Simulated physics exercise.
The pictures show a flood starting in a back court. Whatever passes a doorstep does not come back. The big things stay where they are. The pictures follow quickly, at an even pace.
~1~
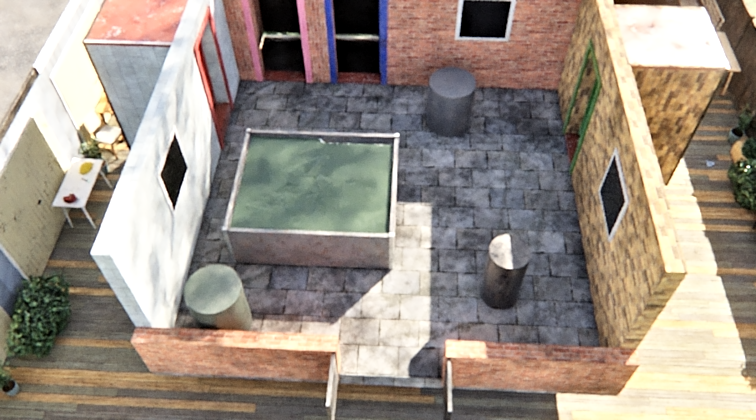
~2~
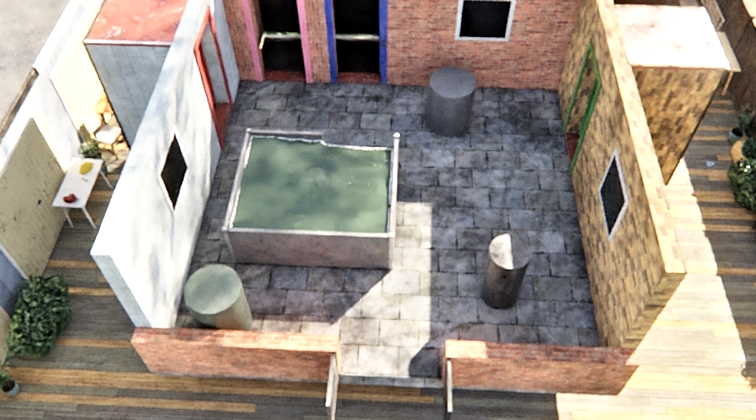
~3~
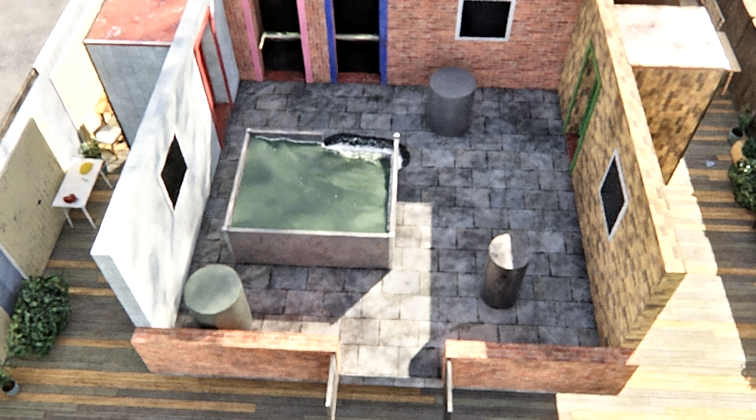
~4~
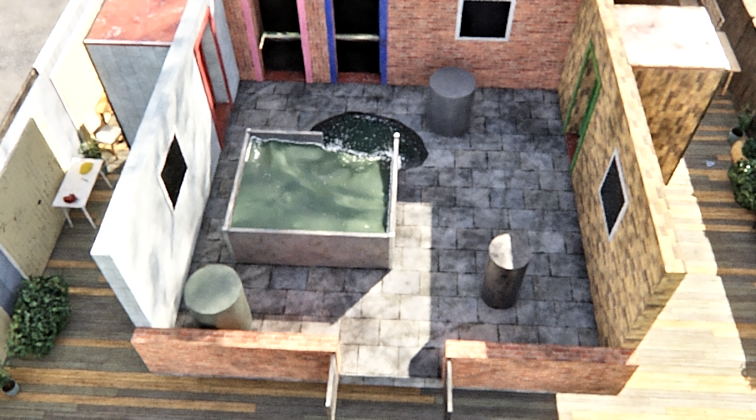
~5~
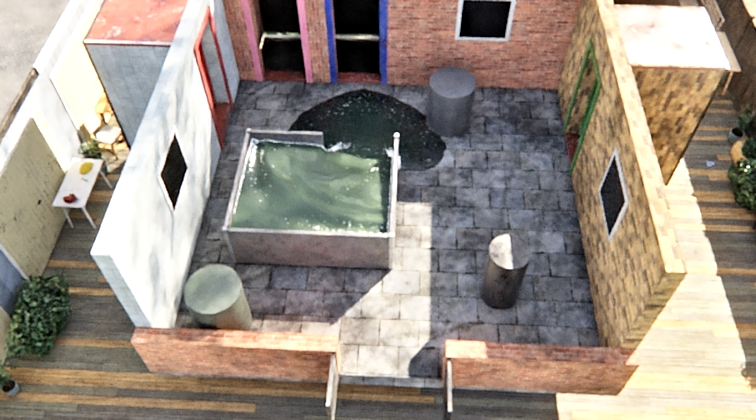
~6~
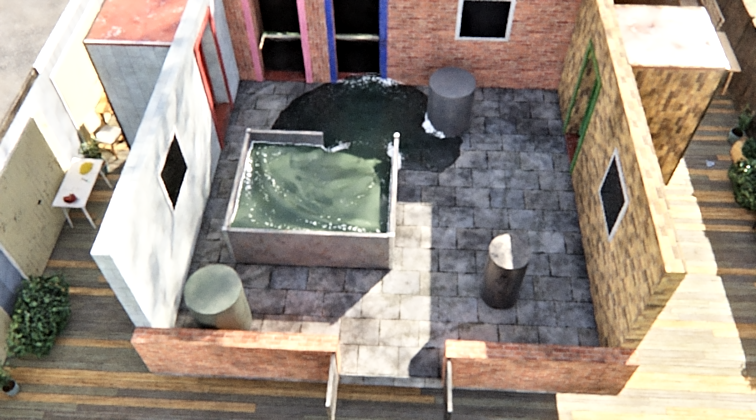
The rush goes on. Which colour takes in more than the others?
Most goes in at the blue door.
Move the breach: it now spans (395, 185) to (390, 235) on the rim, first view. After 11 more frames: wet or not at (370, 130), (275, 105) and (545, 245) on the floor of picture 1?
In turn: Not flooded, not flooded, flooded.
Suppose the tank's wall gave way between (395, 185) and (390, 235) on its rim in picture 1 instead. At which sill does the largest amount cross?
It is the green one.
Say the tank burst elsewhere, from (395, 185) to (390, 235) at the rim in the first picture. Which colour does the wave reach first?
First comes the green one.
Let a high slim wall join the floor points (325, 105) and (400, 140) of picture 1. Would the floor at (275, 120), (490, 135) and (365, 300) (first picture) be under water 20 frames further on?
In that order: Awash, covered, not flooded.
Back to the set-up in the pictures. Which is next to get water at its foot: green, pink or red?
The door marked pink.
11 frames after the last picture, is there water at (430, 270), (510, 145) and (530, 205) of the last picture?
One after the other: Clear, covered, no water.
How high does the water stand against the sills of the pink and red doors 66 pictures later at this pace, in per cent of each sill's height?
Near 140 and 30 in a hundred.
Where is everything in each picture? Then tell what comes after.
Still water in the tank at (316, 183), in the first picture.
The front is at a hidden place, out from the gap on the tank's far side, in the second picture.
Water pours out on the tank's far side and has run to a hidden place, in the third picture.
The front is at (348, 115), out from the gap on the tank's far side, in the fourth picture.
The front is at (360, 93), out from the gap on the tank's far side, in the fifth picture.
Water pours out on the tank's far side and has run to (373, 76), in the sixth picture.
A moment on, water covers 25 % of the floor; green door not reached, pink door a trickle in, blue door a lot in, red door not reached.
Next, water covers 35 % of the floor; green door wet at the sill, nothing in, pink door some in, blue door a lot in, red door wet at the sill, nothing in.
Then, water covers 50 % of the floor; green door some in, pink door some in, blue door a lot in, red door wet at the sill, nothing in.
Later, water covers 80 % of the floor; green door a lot in, pink door a lot in, blue door a lot in, red door wet at the sill, nothing in.
In the end, water covers 95 % of the floor; green door a lot in, pink door a lot in, blue door a lot in, red door wet at the sill, nothing in; the blue door has let in the most.
